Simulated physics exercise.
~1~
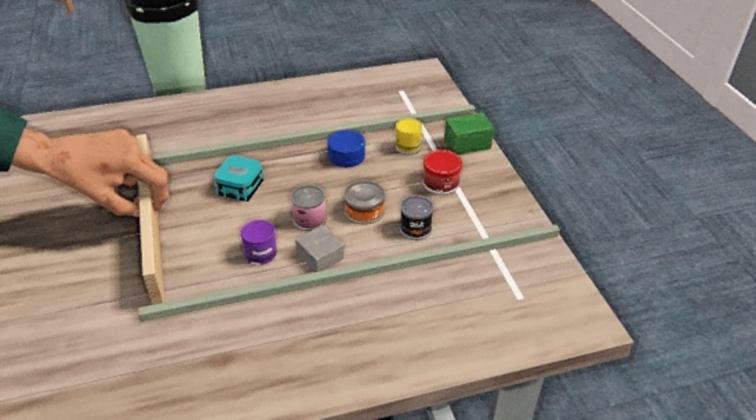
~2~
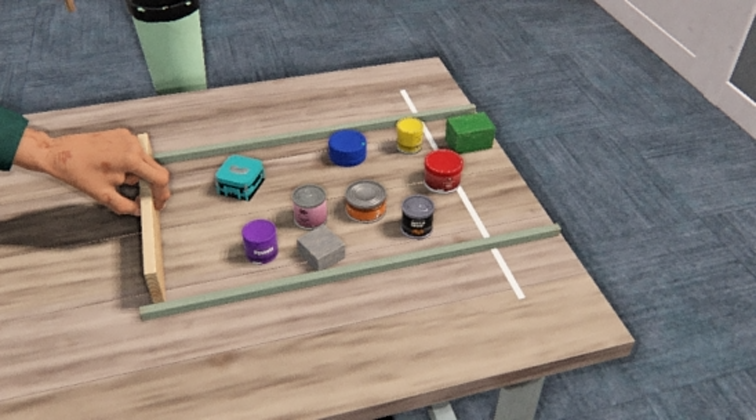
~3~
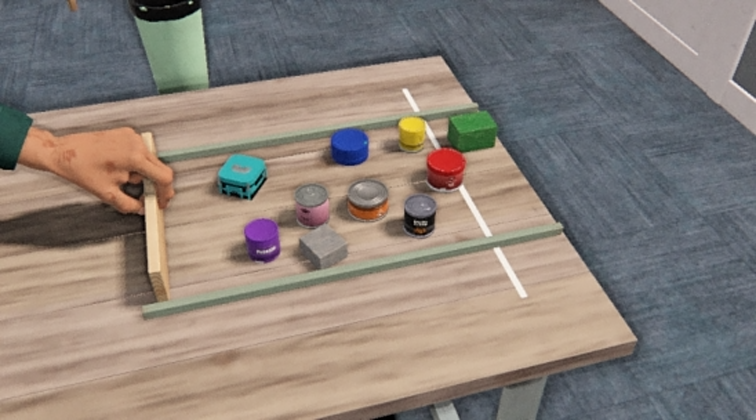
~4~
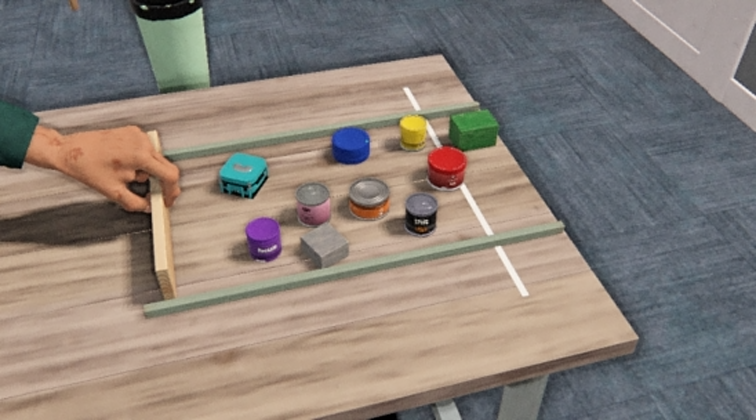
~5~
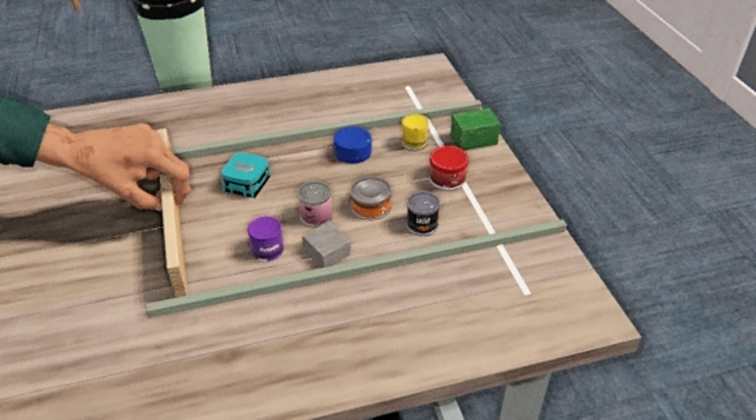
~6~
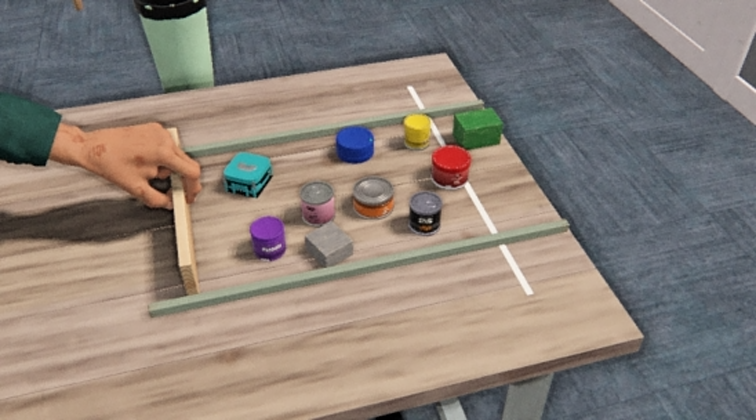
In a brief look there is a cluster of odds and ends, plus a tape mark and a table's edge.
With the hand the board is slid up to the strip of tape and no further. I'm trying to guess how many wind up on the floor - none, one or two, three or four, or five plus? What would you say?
I would say one or two.
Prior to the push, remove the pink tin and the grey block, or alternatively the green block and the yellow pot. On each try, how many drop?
In the first try 2, in the other 0.
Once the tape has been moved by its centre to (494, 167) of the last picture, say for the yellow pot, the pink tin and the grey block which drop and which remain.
First the yellow pot, which leaves the top, then the pink tin, which stays on top, and the grey block, which stays on top.
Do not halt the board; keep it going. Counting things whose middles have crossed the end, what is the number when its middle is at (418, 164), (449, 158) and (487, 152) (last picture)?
Taking the three positions in turn, the counts come to 0, 2 and 5.
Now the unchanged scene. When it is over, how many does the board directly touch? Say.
It's 5.
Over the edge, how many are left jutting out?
The figure is 1.
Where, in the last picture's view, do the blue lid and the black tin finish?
One ends up near (483, 117) and the other near (533, 201).
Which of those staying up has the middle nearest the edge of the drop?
The one in question is the blue lid.
A little later, none off yet; green block at rest near (477, 129); red pot at rest near (451, 168); yellow pot at rest near (417, 132).
Next, none off yet; green block at rest near (477, 129); red pot at rest near (451, 168); yellow pot shifted about its own width near (438, 129).
When it is over, the number that fall off is one or two; down, yellow pot and green block.
